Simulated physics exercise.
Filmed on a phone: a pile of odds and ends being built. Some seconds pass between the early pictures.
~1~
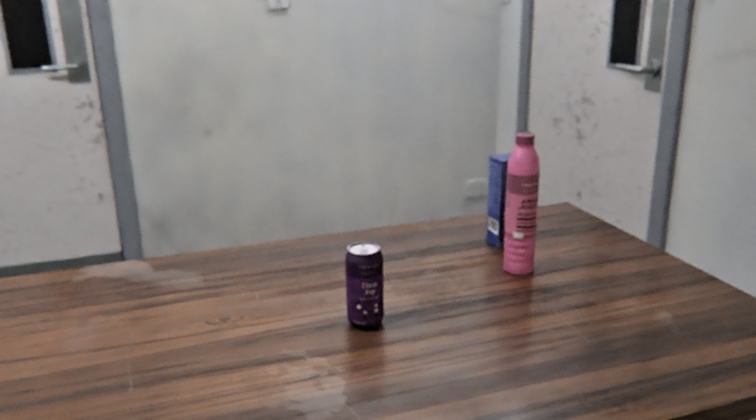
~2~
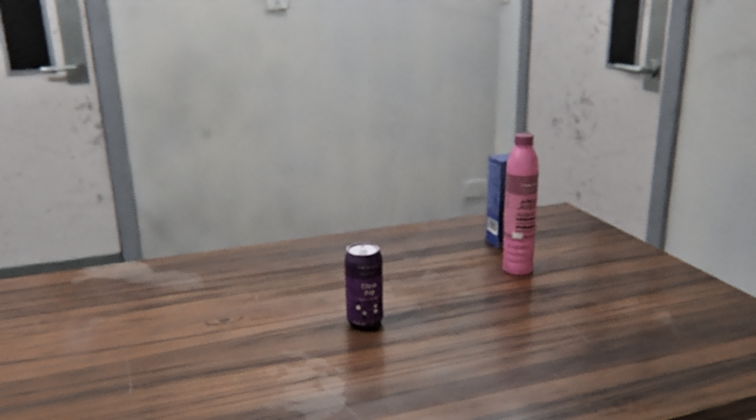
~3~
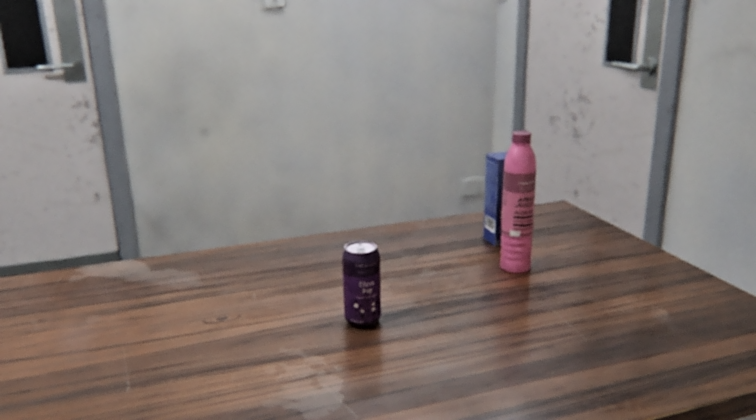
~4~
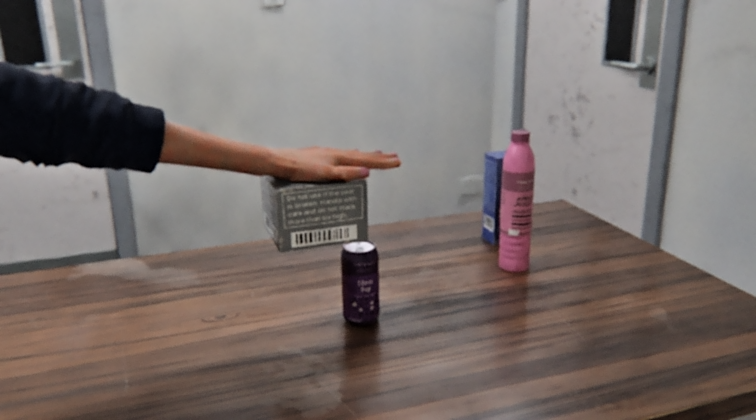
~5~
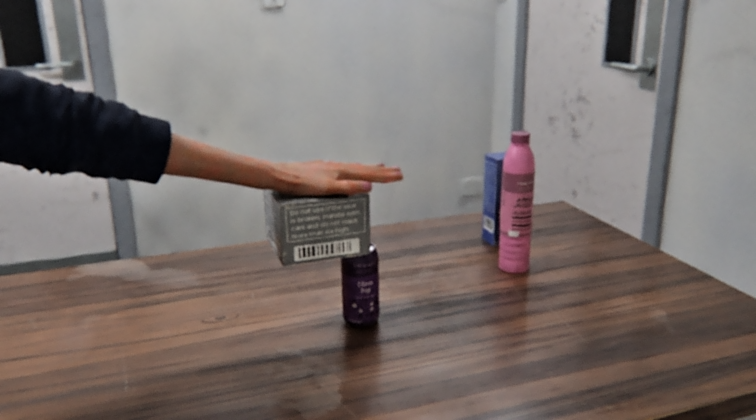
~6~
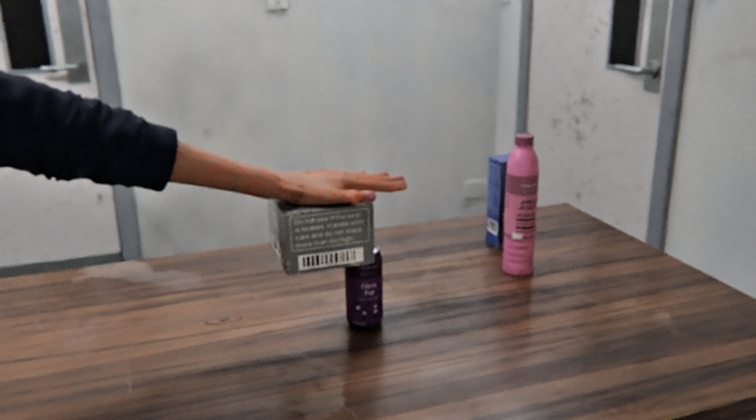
A hand entering from the left lowering a grey box beside a purple can, with a pink bottle and blue carton behind.
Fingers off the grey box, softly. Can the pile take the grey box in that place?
The pile loses its balance.
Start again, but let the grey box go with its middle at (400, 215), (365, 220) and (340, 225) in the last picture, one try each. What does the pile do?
First try: It comes apart; second try: It holds; third try: It loses its balance.
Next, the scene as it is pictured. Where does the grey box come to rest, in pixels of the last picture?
At about (199, 324).
Then, 0.30 s on from there, grey box now fallen.
Then, 0.50 s on from there, things are still on the move.
Then, 0.70 s on from there, as before.
Then, 1.80 s on from there, nothing new.
In the end, fallen, grey box; the other 3 unmoved. At the end, from the last picture's camera, grey box near (199, 324). The pile comes apart.
